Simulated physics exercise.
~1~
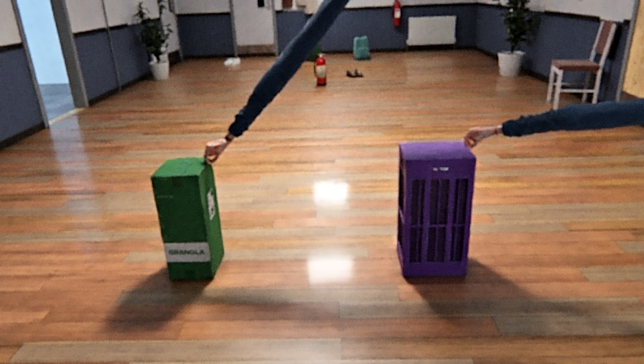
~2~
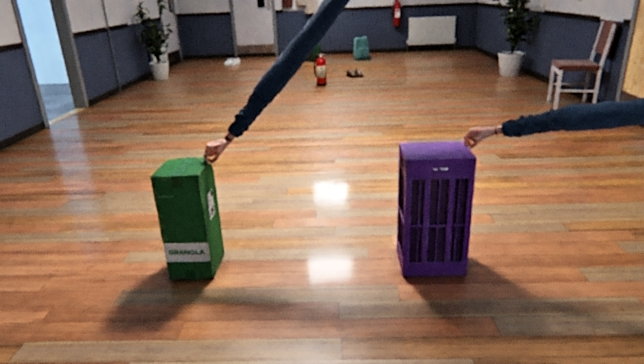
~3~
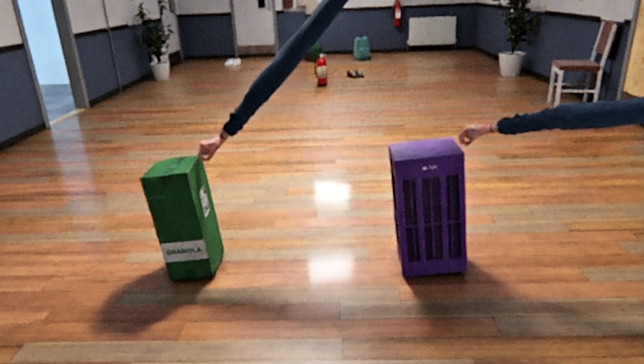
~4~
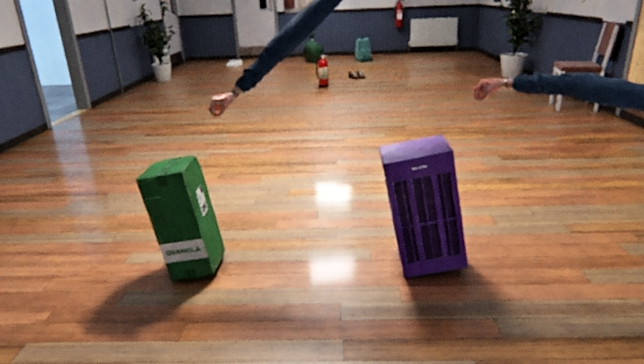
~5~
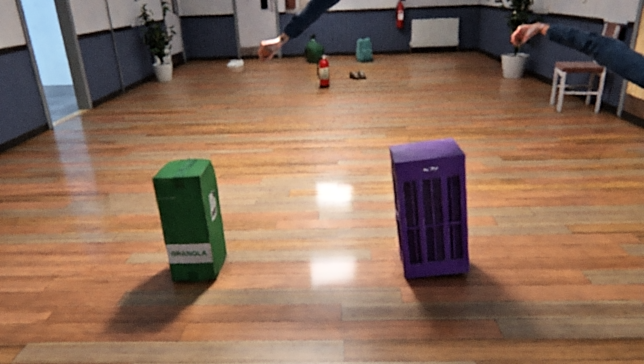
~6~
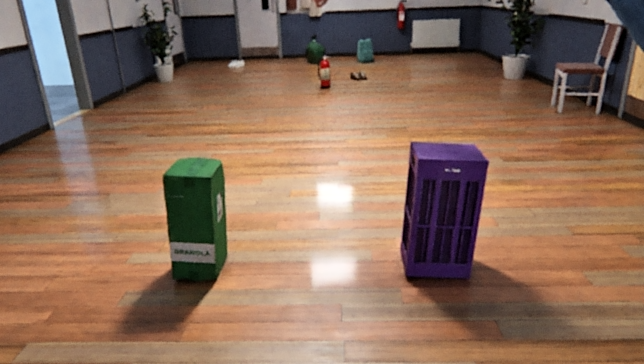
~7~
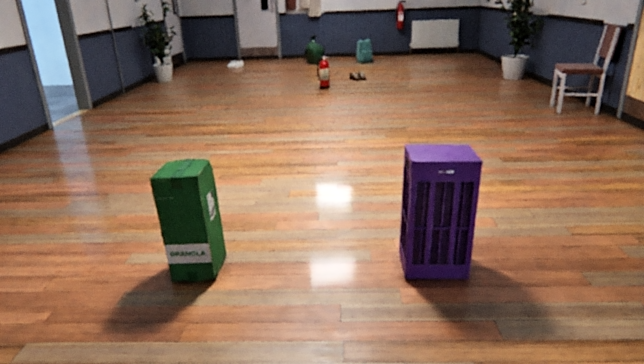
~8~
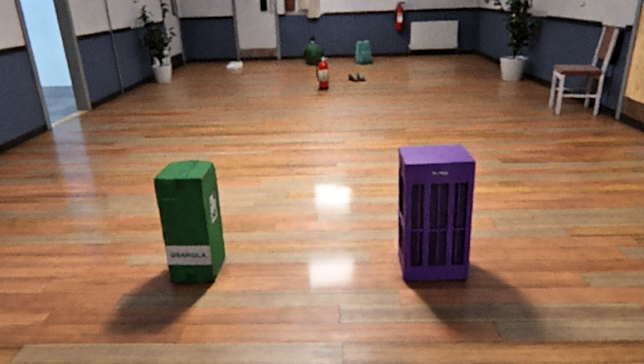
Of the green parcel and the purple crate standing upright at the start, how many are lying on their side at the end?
None of them are. Both the green parcel and the purple crate rock back and end up standing upright.
